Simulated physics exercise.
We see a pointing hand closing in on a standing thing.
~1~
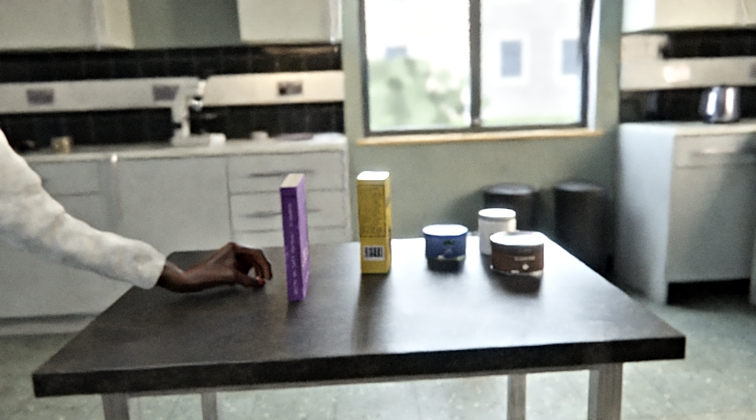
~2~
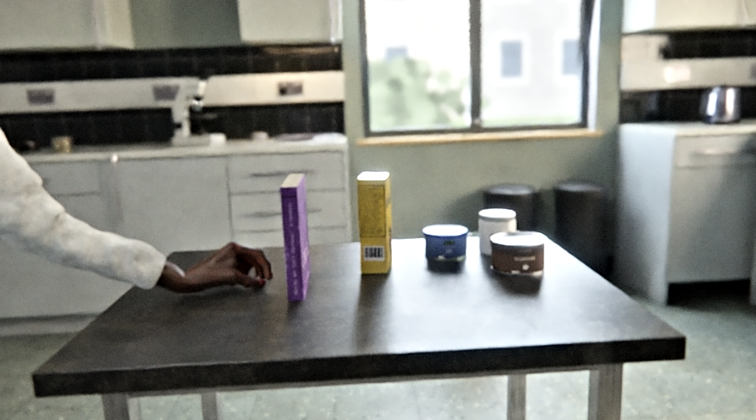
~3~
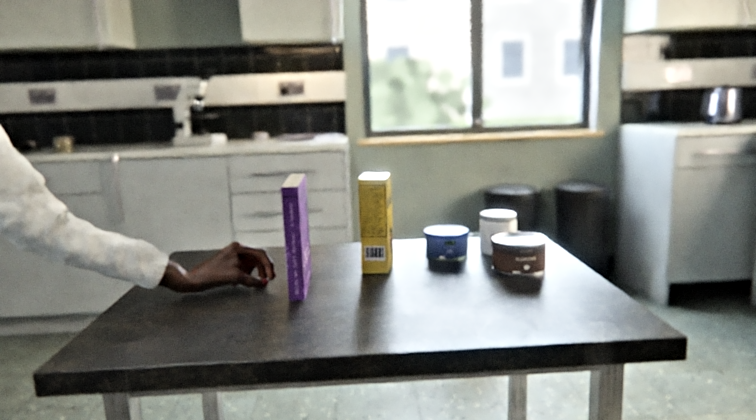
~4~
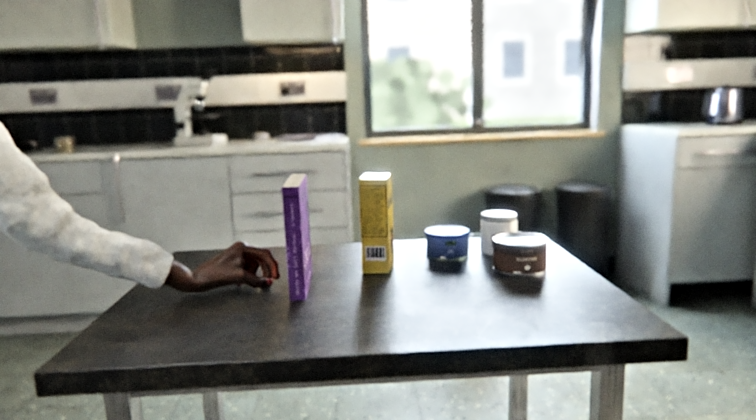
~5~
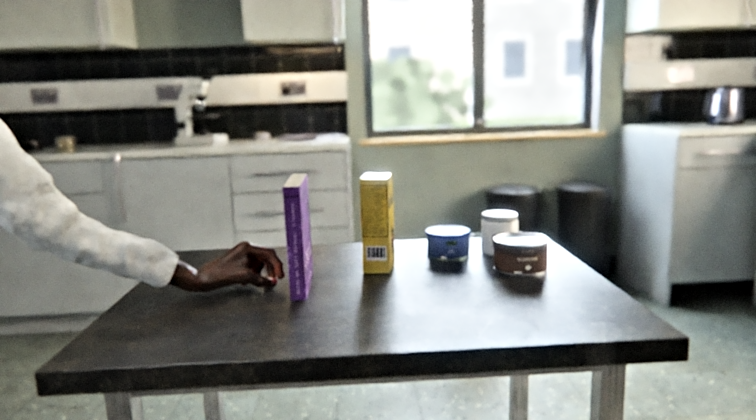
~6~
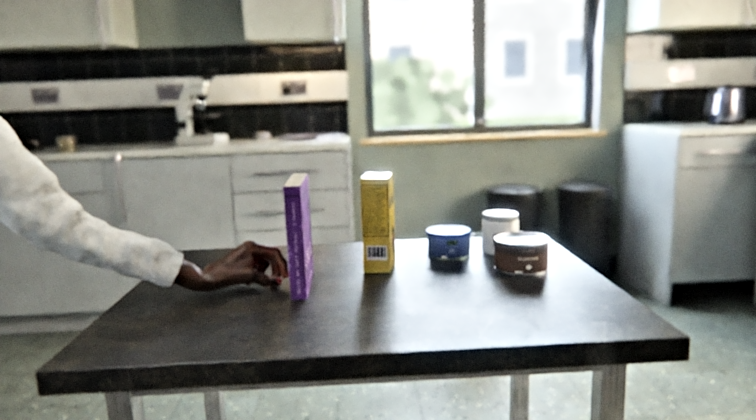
In a kitchen, a dark table holds an upright purple book, a yellow box and three small tubs. A hand in a white sleeve moves slightly right from the left, closing the small gap to the book.
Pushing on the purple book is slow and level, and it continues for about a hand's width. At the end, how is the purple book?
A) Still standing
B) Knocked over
Option A: Still standing.
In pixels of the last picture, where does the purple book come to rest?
Near pixel (363, 230).
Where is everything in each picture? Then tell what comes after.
The first picture shows purple book (296, 234).
The second picture shows purple book (297, 234).
The third picture shows purple book (298, 234).
The fourth picture shows purple book (298, 234).
The fifth picture shows purple book (299, 234).
The sixth picture shows purple book (300, 233).
Then, 0.30 s after the last picture, purple book slid a little near (311, 232).
Then, 0.60 s after the last picture, purple book slid a little near (330, 232).
Then, 0.80 s after the last picture, purple book slid a little near (344, 231).
Then, 1.10 s after the last picture, purple book slid about its own width near (363, 230).
At rest, moved from the start, purple book. Seen from the same camera at the end, purple book near (363, 230).
